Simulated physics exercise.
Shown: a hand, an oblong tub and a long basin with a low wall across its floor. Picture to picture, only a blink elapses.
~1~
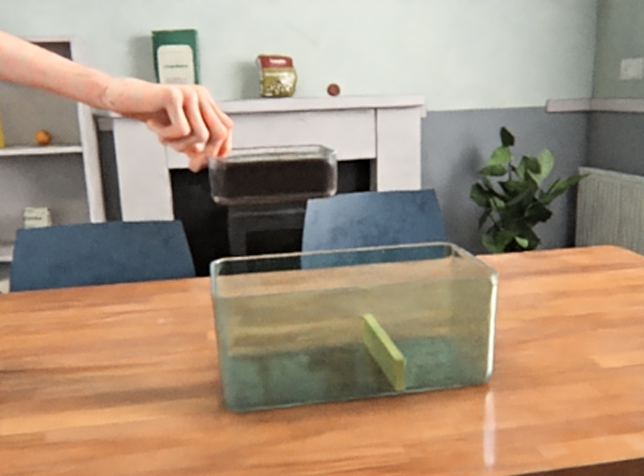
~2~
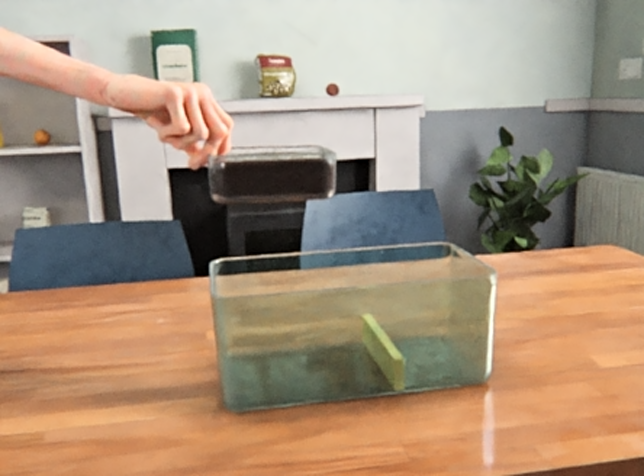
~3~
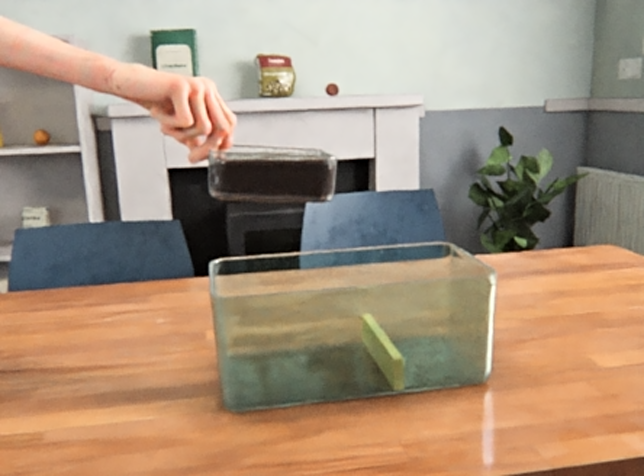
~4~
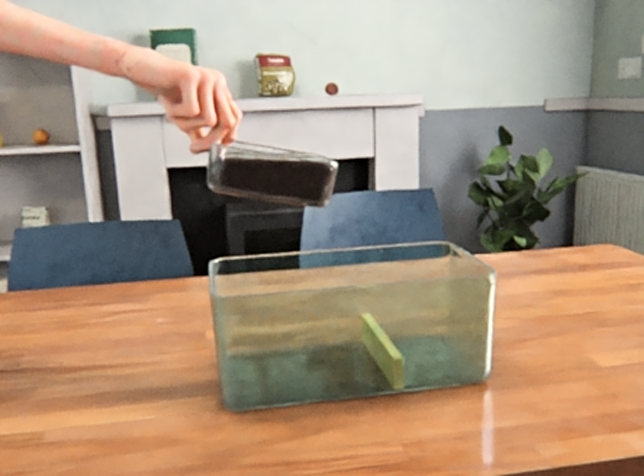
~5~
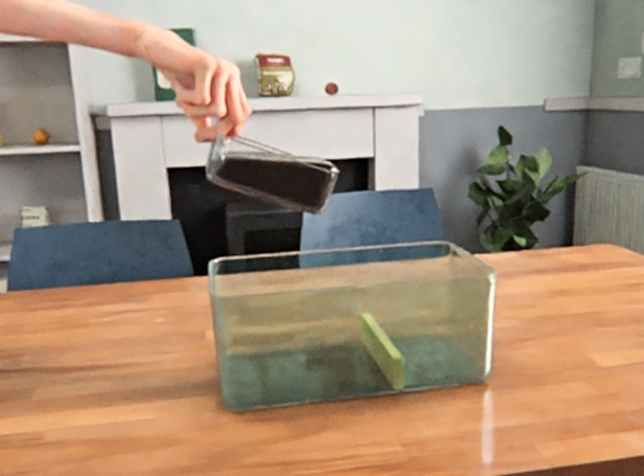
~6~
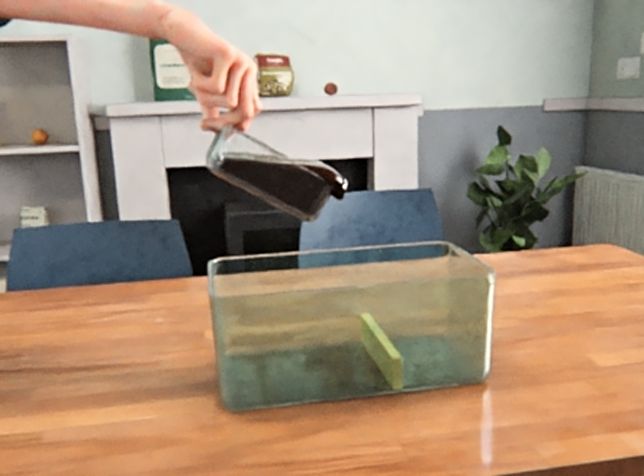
A hand tilts a small glass tub of dark liquid rightward above a long glass basin until liquid reaches over its edge.
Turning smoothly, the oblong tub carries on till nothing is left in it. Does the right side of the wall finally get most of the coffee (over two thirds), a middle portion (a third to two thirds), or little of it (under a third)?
It gets a middle portion.
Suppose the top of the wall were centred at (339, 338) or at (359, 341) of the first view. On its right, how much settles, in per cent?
Roughly 85 % and then 75 %.
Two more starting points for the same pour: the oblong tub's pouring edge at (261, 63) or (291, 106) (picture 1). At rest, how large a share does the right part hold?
Near 10 per cent for the first start, near 10 per cent for the second.
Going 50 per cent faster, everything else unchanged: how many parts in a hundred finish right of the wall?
It comes to some 35 in a hundred.
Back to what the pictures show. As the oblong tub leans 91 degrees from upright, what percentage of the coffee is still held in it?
Roughly 10 percent.
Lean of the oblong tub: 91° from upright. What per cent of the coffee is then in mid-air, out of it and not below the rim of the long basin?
Close to 25 in a hundred.
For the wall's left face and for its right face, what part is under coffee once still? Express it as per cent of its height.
On the left it's around 20 per cent; on the right, 50 per cent.
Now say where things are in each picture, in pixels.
The first frame shows tilt 0°; pouring edge (328, 150); surface from (211, 161) to (326, 155); the long basin's rim runs from (212, 279) to (474, 259); the wall's top is at (382, 336).
The second frame shows tilt 1°; pouring edge (328, 151); surface from (211, 160) to (325, 156).
The third frame shows tilt 6°; pouring edge (328, 155); surface from (211, 158) to (326, 157).
The fourth frame shows tilt 12°; pouring edge (329, 162); surface from (212, 157) to (327, 158).
The fifth frame shows tilt 21°; pouring edge (329, 171); surface from (211, 156) to (327, 164); 5 per cent is over the edge.
The sixth frame shows tilt 32°; pouring edge (327, 182); surface from (210, 154) to (317, 170); 12 per cent is over the edge.
A moment on, the oblong tub is tipped on its side and 8 per cent is still to pour, 23 is left of the wall and 46 right of it.
Next, the oblong tub is tipped right over and 1 per cent is still to pour, 39 is left of the wall and 56 right of it.
Then the oblong tub is tipped right over and 0 per cent is still to pour, 44 is left of the wall and 55 right of it.
Later the oblong tub is tipped right over and 0 per cent is still to pour, 44 is left of the wall and 55 right of it.
Finally, 44 per cent lies left of the wall, 55 right of it and 1 outside.
